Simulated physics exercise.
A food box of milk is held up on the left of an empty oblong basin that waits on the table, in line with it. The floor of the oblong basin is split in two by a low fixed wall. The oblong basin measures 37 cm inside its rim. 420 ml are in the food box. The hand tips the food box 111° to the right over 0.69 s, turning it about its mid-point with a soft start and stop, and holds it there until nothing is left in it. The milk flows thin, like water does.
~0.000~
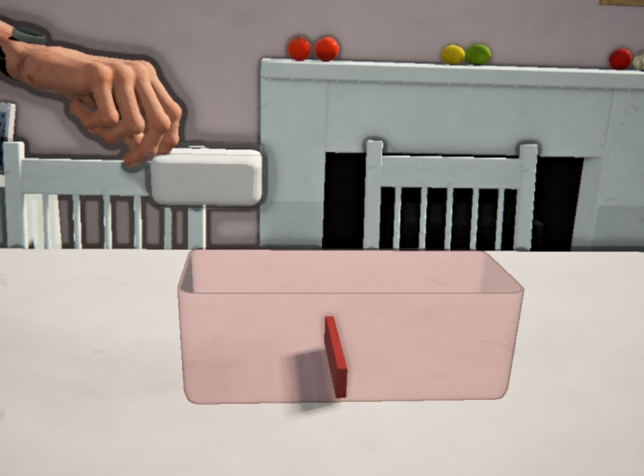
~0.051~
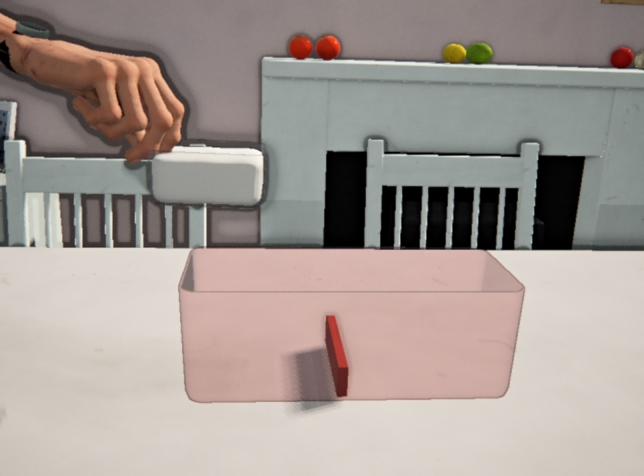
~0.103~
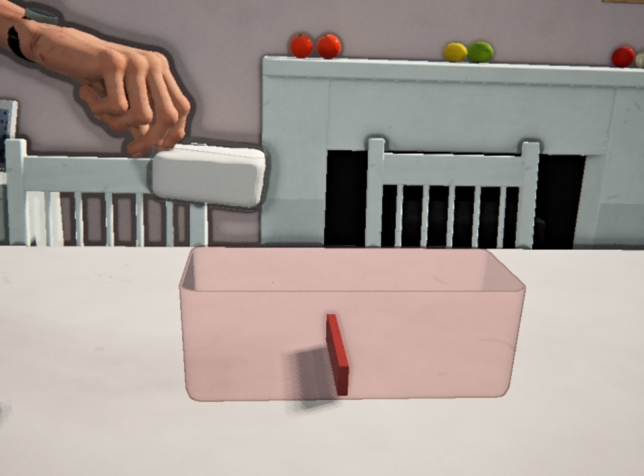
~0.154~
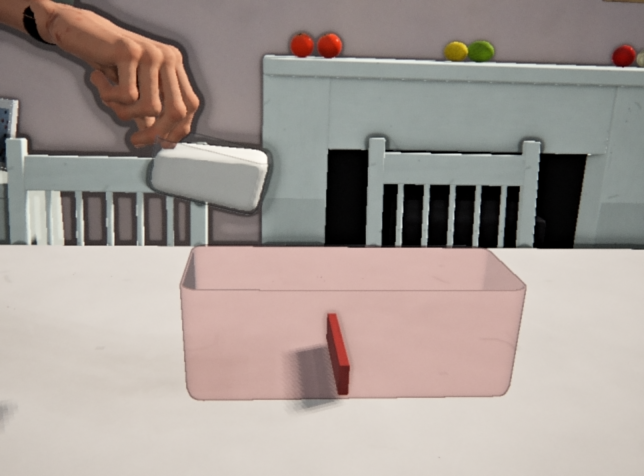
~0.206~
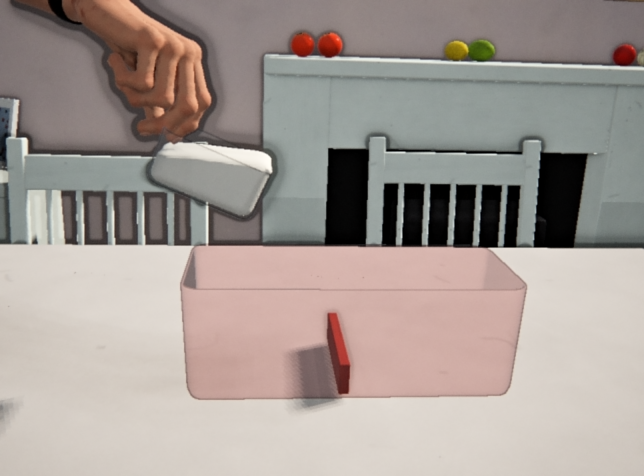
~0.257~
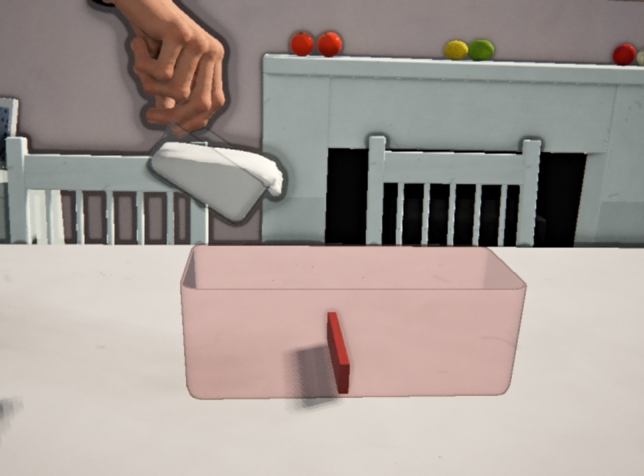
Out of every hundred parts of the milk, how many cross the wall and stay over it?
About 10 in every hundred.
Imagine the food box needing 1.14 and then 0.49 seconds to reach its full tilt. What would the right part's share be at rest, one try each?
First 20, then 10 per cent.
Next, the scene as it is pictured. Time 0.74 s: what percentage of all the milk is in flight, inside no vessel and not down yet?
I'd put it at about 3 per cent of the liquid.
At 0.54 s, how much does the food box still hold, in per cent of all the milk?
Roughly 12 per cent.
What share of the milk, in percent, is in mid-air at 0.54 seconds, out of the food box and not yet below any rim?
I'd put it at about 28 percent.
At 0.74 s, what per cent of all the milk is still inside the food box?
Around 2 in a hundred is still there.
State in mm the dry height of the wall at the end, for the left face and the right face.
The left side gives some 20 mm, the right side some 36 mm.
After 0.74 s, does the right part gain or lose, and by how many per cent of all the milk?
It goes higher by about 4 %.
Then, 0.54 s in, the tilt is 98° and 12 per cent is still to pour, 57 is left of the wall and 3 right of it.
Then, 0.74 s in, the tilt is 111° and 2 per cent is still to pour, 89 is left of the wall and 6 right of it.
Then, 0.96 s in, the tilt is 111° and 0 per cent is still to pour, 90 is left of the wall and 9 right of it.
Then, 1.19 s in, the tilt is 111° and 0 per cent is still to pour, 89 is left of the wall and 9 right of it.
Finally, 89 per cent lies left of the wall, 10 right of it and 1 outside.
